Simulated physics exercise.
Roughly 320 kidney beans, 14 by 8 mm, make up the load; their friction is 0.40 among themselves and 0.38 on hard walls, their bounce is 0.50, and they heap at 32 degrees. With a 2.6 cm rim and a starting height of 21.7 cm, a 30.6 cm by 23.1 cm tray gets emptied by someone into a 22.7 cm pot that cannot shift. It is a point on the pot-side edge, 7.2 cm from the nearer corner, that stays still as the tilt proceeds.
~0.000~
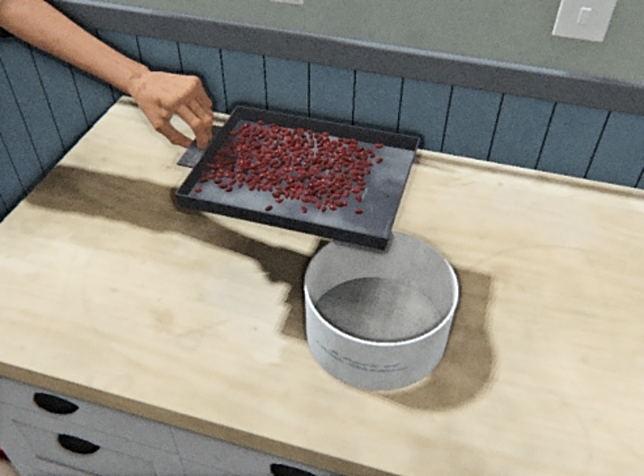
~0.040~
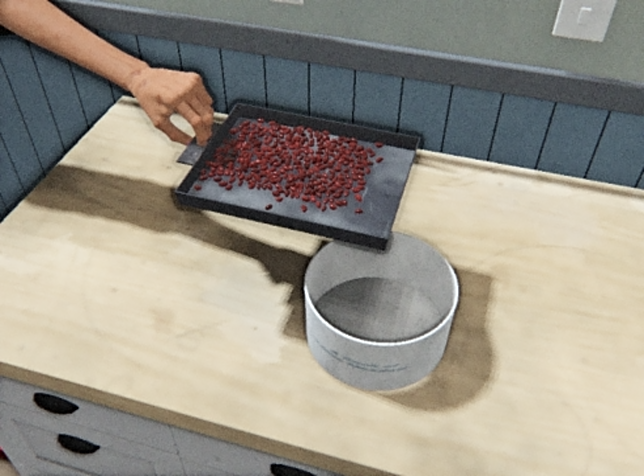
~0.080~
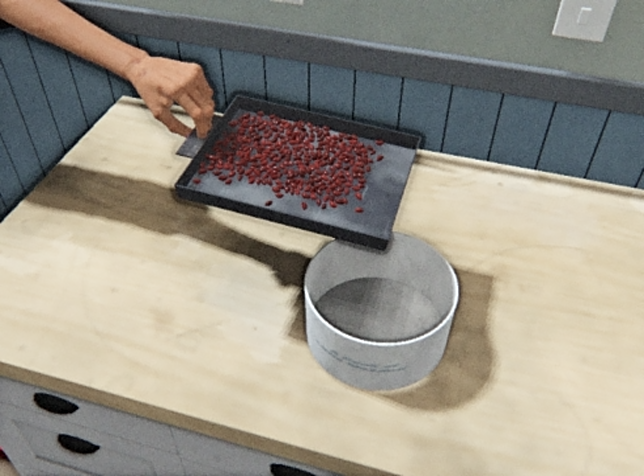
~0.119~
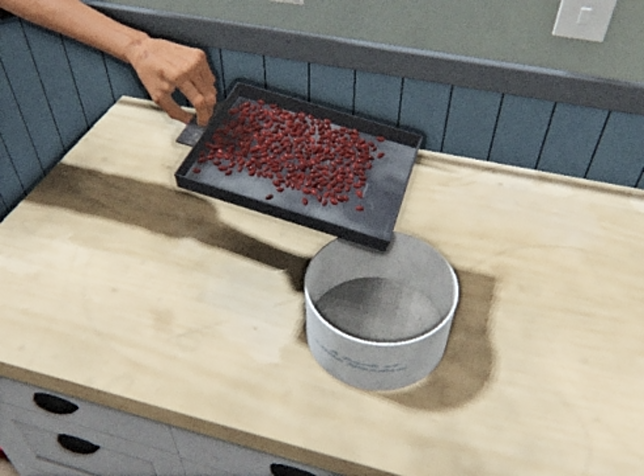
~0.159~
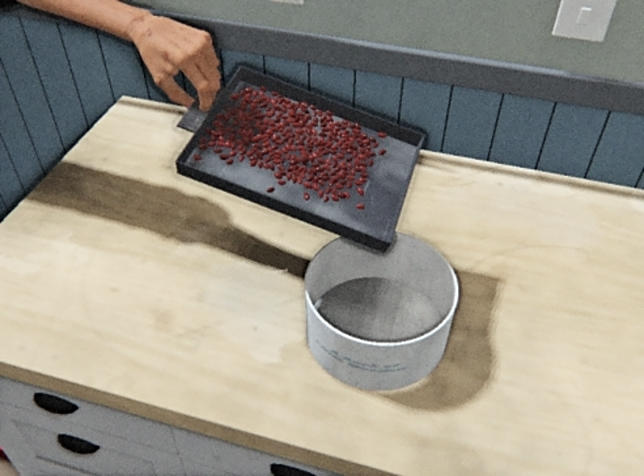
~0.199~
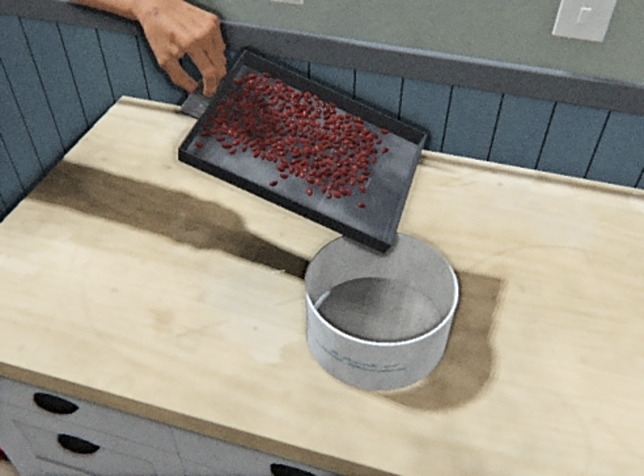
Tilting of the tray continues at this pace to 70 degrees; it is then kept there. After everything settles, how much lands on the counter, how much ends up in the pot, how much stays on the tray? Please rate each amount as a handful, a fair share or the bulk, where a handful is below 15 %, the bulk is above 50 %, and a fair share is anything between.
Counter: A fair share; pot: A fair share; left on the tray: A fair share.
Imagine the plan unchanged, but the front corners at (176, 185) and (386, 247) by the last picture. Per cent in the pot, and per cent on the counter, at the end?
Pot 55, counter 5.
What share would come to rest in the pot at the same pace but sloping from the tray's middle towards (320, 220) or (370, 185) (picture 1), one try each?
Near 60 and 10 percent, in that order.
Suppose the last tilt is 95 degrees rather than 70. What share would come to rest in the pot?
55 percent.
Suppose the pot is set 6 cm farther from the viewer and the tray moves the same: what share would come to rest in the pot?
In that setup it would come to near 25 per cent.
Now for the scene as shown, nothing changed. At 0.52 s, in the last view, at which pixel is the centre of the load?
Near pixel (386, 162).
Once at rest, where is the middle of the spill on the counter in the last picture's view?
Look close to (542, 390) in the last picture.
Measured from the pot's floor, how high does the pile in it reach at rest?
Some 1.5 cm above the floor.
Then, at 0.39 s, tilt 45 degrees; the tray holds 100 %, the pot 0 %.
After 0.52 s, tilt 63 degrees; the tray holds 100 %, the pot 0 %.
After 0.78 s, tilt 70 degrees; the tray holds 35 %, the pot 25 %.
In the end, at 2.2 s, counter 35 %, pot 35 %, tray 30 %.
